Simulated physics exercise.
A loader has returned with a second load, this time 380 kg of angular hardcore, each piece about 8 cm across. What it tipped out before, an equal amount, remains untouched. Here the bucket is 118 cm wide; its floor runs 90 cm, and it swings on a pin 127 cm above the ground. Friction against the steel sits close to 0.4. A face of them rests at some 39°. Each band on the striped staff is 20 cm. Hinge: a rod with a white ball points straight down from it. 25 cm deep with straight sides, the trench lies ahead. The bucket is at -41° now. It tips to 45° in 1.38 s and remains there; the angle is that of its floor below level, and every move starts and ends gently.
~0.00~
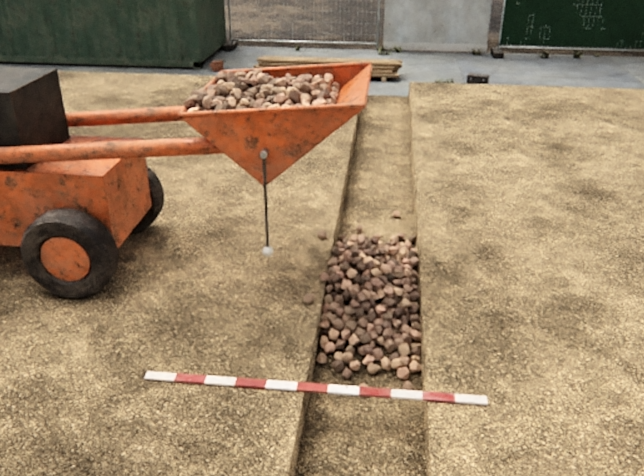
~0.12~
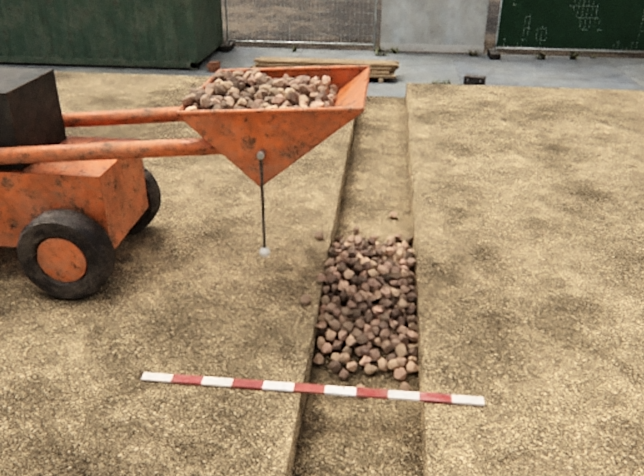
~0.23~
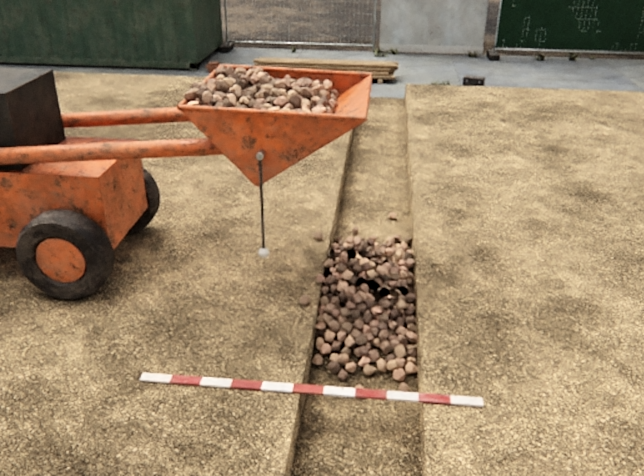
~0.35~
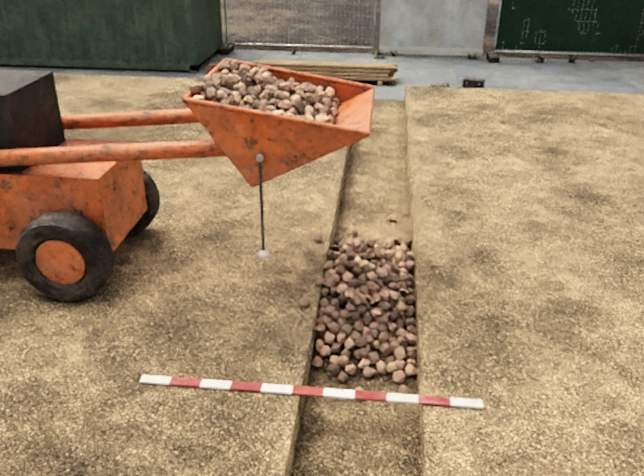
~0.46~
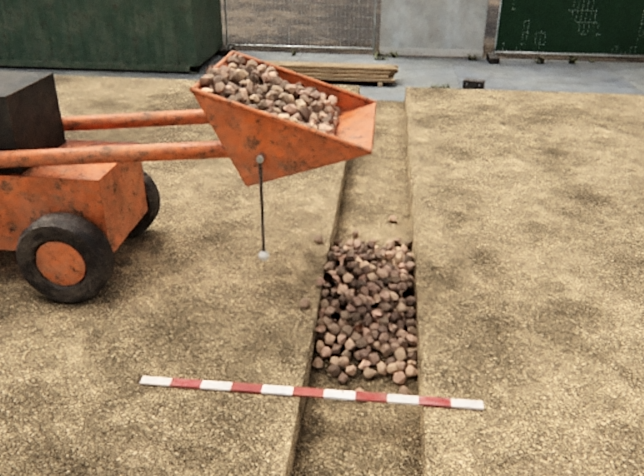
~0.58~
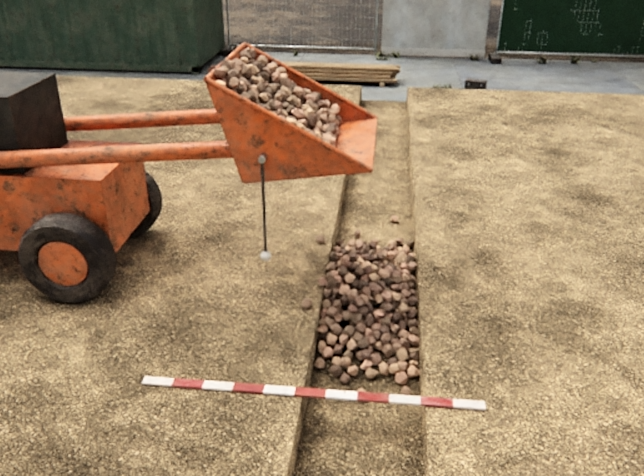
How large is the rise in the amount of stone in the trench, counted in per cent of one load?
86 %.
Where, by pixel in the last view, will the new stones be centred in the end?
In the last view, somewhere near (386, 278).
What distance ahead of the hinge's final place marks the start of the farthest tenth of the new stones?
Roughly 120 cm ahead of it.
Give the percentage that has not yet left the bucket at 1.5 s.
Roughly 45 per cent is still inside.
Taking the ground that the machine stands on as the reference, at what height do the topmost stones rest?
Close to 26 centimetres up.
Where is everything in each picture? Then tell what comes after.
In the first frame, the bucket is at -41°, its lip at (365, 106); the top of the load is at (271, 82). The earlier load is highest near (352, 261), 5 cm above ground level, 1 % short of the trench, 99 % in the trench.
In the second frame, the bucket is at -39°, its lip at (363, 110); the top of the load is at (253, 81); the stones move at 0.1 m/s on average.
In the third frame, lip at (366, 119), floor tilted -35°, highest stones at (240, 76); the stones move at 0.2 m/s on average.
In the fourth frame, lip at (369, 134), floor tilted -27°, highest stones at (231, 72); the stones move at 0.3 m/s on average.
In the fifth frame, the bucket is at -18°, its lip at (371, 152); the top of the load is at (235, 68); the stones move at 0.3 m/s on average.
In the sixth frame, the bucket is at -8°, its lip at (372, 171); the top of the load is at (247, 62); the stones move at 0.4 m/s on average.
After 1.0 s the floor is at 31°; in per cent of one load, 100 in the bucket, 1 short of the trench, 99 in the trench; the foremost stones are at (413, 300).
After 1.5 s the floor is at 45°; in per cent of one load, 43 in the bucket, 1 short of the trench, 156 in the trench; the foremost stones are at (413, 300).
After 1.8 s the floor is at 45°; in per cent of one load, 3 in the bucket, 1 short of the trench, 192 in the trench, 5 past the trench; the foremost stones are at (458, 286).
After 4.6 s the floor is at 45°; in per cent of one load, 0 in the bucket, 2 short of the trench, 185 in the trench, 13 past the trench; the foremost stones are at (500, 287). Net gain in the trench, 86.
